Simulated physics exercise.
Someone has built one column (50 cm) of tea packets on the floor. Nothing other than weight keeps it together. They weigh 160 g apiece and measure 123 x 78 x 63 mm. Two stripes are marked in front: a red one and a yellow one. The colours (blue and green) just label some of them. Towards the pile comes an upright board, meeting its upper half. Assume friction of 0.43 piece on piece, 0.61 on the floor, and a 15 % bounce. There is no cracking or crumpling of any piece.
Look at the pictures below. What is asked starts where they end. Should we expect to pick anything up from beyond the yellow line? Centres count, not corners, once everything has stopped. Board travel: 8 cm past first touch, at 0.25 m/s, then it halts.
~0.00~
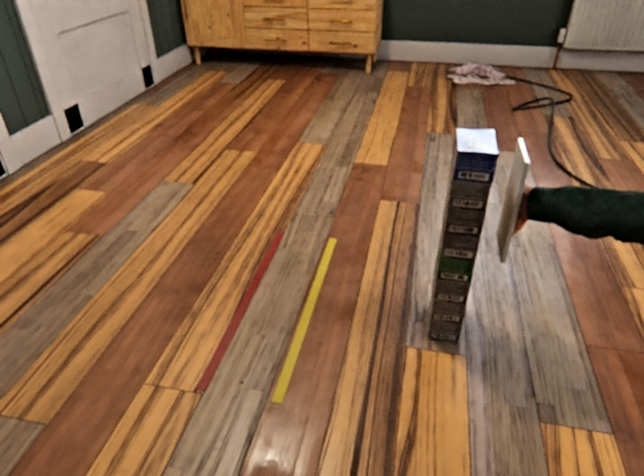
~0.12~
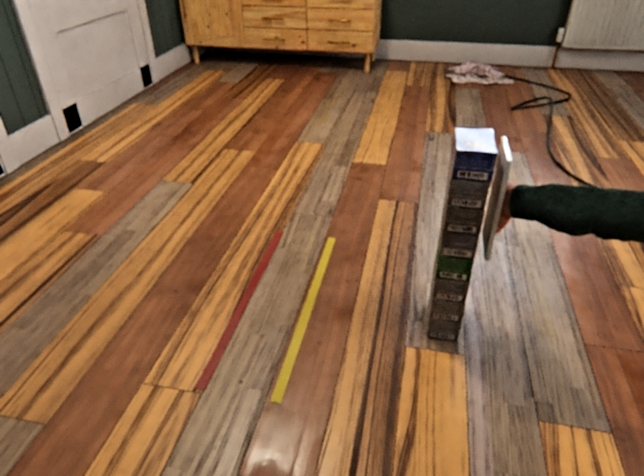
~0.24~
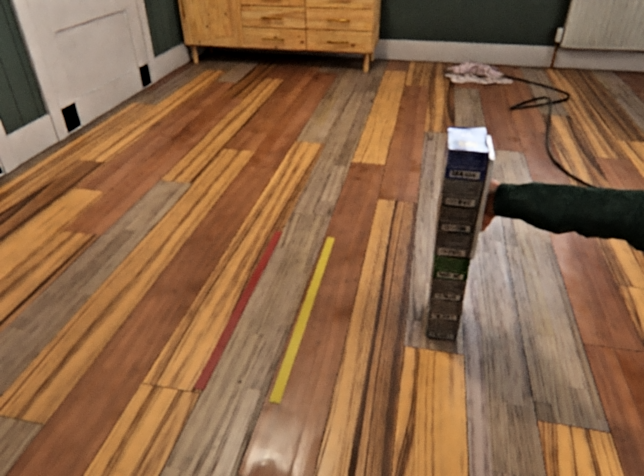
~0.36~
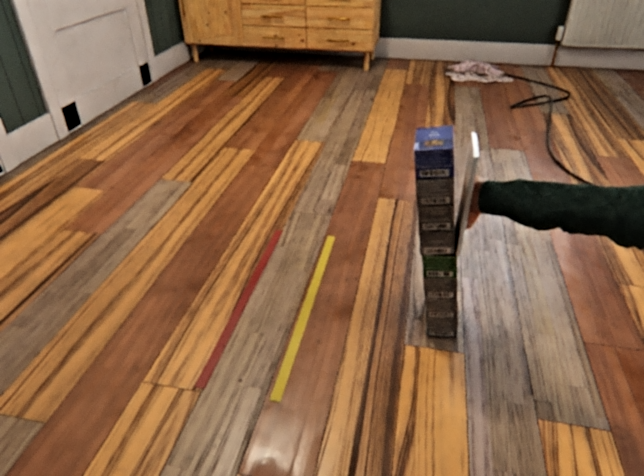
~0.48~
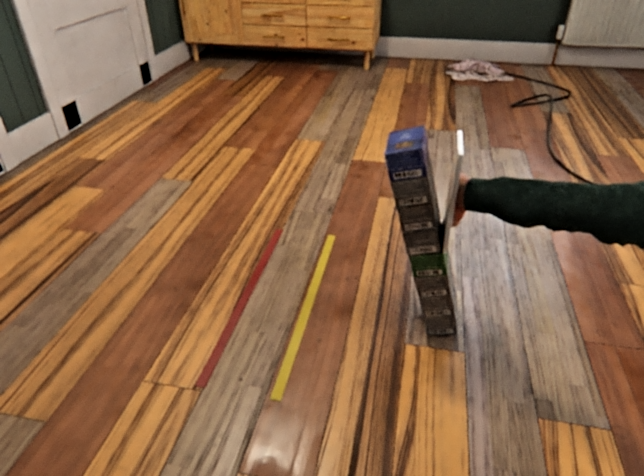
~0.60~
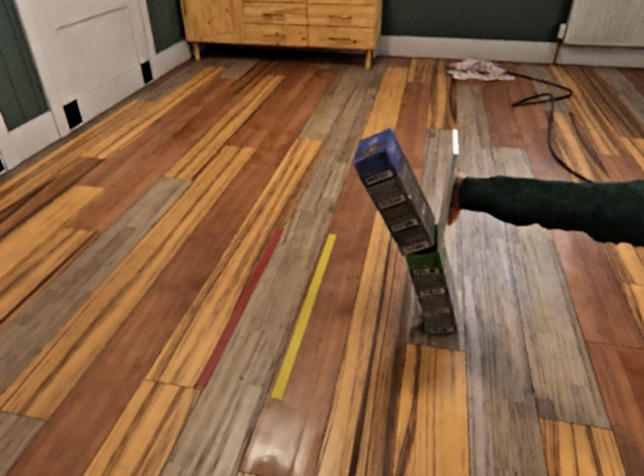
Something gets past the yellow line.
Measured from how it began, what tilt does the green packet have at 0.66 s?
It sits at about 15 degrees.
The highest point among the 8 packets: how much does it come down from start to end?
About 25 cm.
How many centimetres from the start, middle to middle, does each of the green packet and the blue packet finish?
Green ends up some 6 cm away; blue ends up some 62 cm away.
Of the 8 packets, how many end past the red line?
The total is 0.
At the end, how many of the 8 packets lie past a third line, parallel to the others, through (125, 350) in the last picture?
That comes to 0 in total.
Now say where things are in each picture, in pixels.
In the first frame (each place is the centre of the face we see best), board (518, 203) 50 mm short; yellow line, near end, (284, 380); red line, near end, (212, 367); green packet (456, 270); blue packet (475, 167); all in place.
The second frame shows board (501, 201) 20 mm short; blue packet (474, 166).
The third frame shows board (484, 199) 10 mm in; blue packet (466, 166) moved 13 mm; 4 have shifted.
The fourth frame shows board (469, 196) 40 mm in; blue packet (434, 164) tilted 9°; green packet (440, 267) tilted 8°; 8 have shifted.
The fifth frame shows board (454, 194) 7 cm in; blue packet (406, 165) tilted 15°; green packet (428, 266) tilted 15°; steepest lean 16°, the packet at (433, 287); 8 have shifted.
The sixth frame shows board (449, 192) 8 cm in, stopped; yellow line, near end, (284, 375); red line, near end, (212, 363); blue packet (375, 170) tilted 28°, 33 mm lower; green packet (424, 265) tilted 17°; steepest lean 28°, the packet at (388, 195); 8 have shifted.
By 0.66 s, none of the 8 packets past the yellow line, 8 disturbed; blue packet tilted 40°, 55 mm lower; green packet tilted 17°.
By 0.74 s, none of the 8 packets past the yellow line, 8 disturbed; blue packet tilted 61°, 12 cm lower; green packet tilted 17°.
By 0.84 s, 1 of the 8 packets past the yellow line; blue packet on its side; green packet tilted 17°.
By 1.00 s, 1 of the 8 packets past the yellow line; blue packet tilted 60°, 42 cm lower; green packet tilted 17°.
When it is over (1.6 s), 1 of the 8 packets past the yellow line; blue packet on its side; green packet tilted 17°. The farthest middle lies 8 cm beyond that line. In pixels of the last frame, middles, blue packet near (281, 285), green packet near (426, 250).
